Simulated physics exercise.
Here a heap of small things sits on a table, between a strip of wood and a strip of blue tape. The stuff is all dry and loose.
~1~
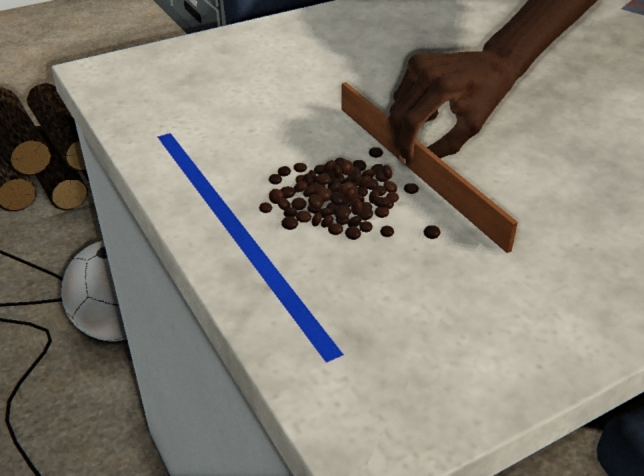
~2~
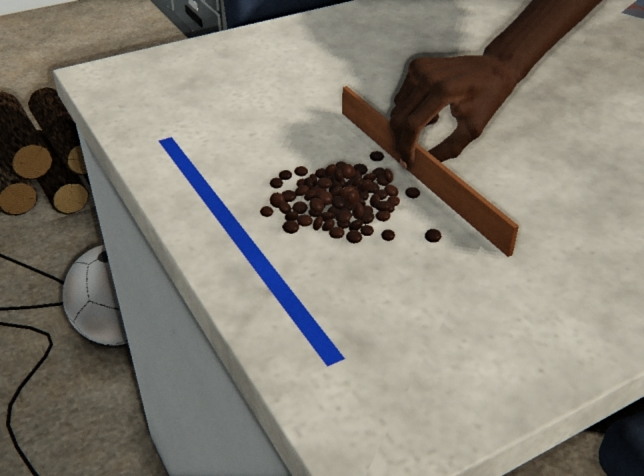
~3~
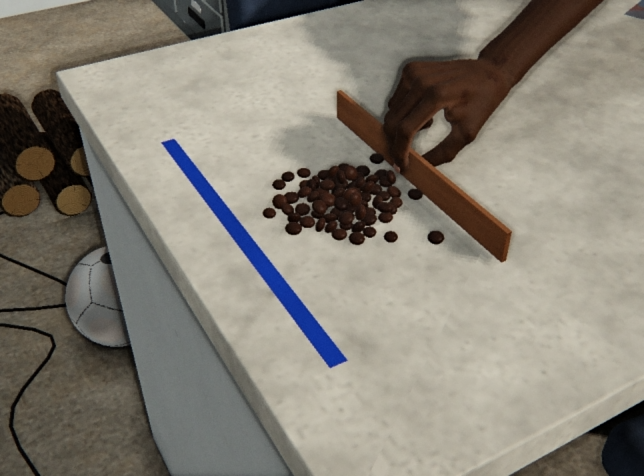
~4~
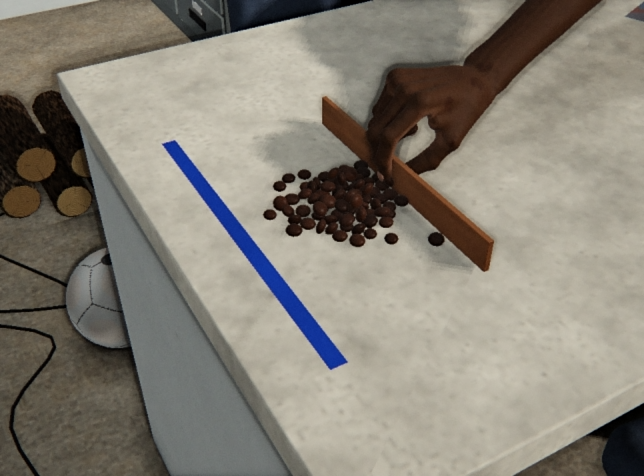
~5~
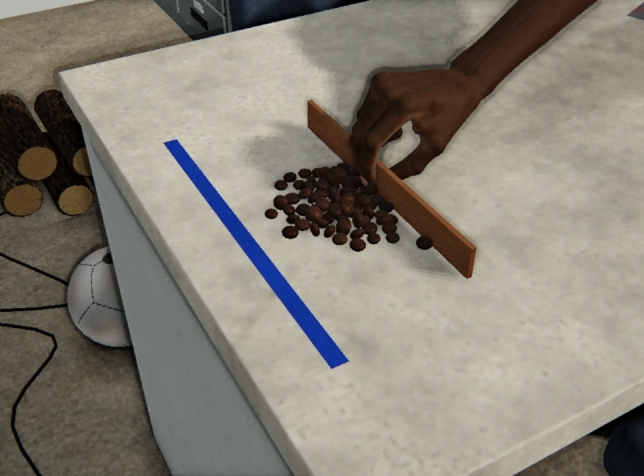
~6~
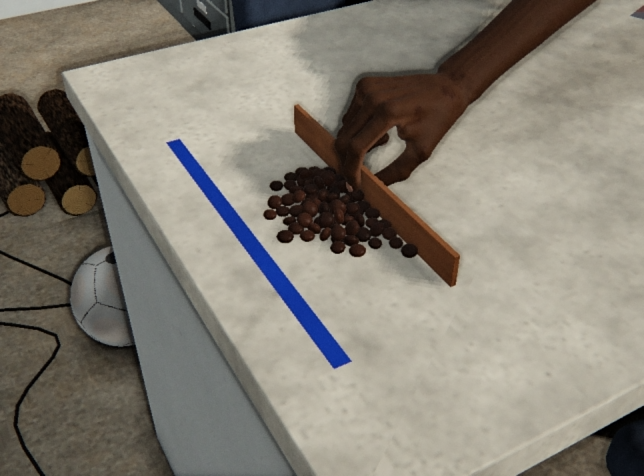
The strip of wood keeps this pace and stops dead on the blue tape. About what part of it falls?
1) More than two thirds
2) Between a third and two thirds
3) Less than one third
Option 3: Less than one third.
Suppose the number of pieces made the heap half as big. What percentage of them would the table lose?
I'd say close to 10 per cent.
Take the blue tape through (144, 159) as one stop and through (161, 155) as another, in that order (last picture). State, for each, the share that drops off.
About 80 and 50 per cent.
Shortly afterwards, strip of wood still moving, near (301, 192); heap all on the table, its front near (213, 224).
Next, strip of wood stopped at the blue tape; heap a little over the edge.
Some moments later, strip of wood stopped at the blue tape; heap near a quarter over the edge.
In the end, strip of wood stopped at the blue tape; heap near a quarter over the edge.
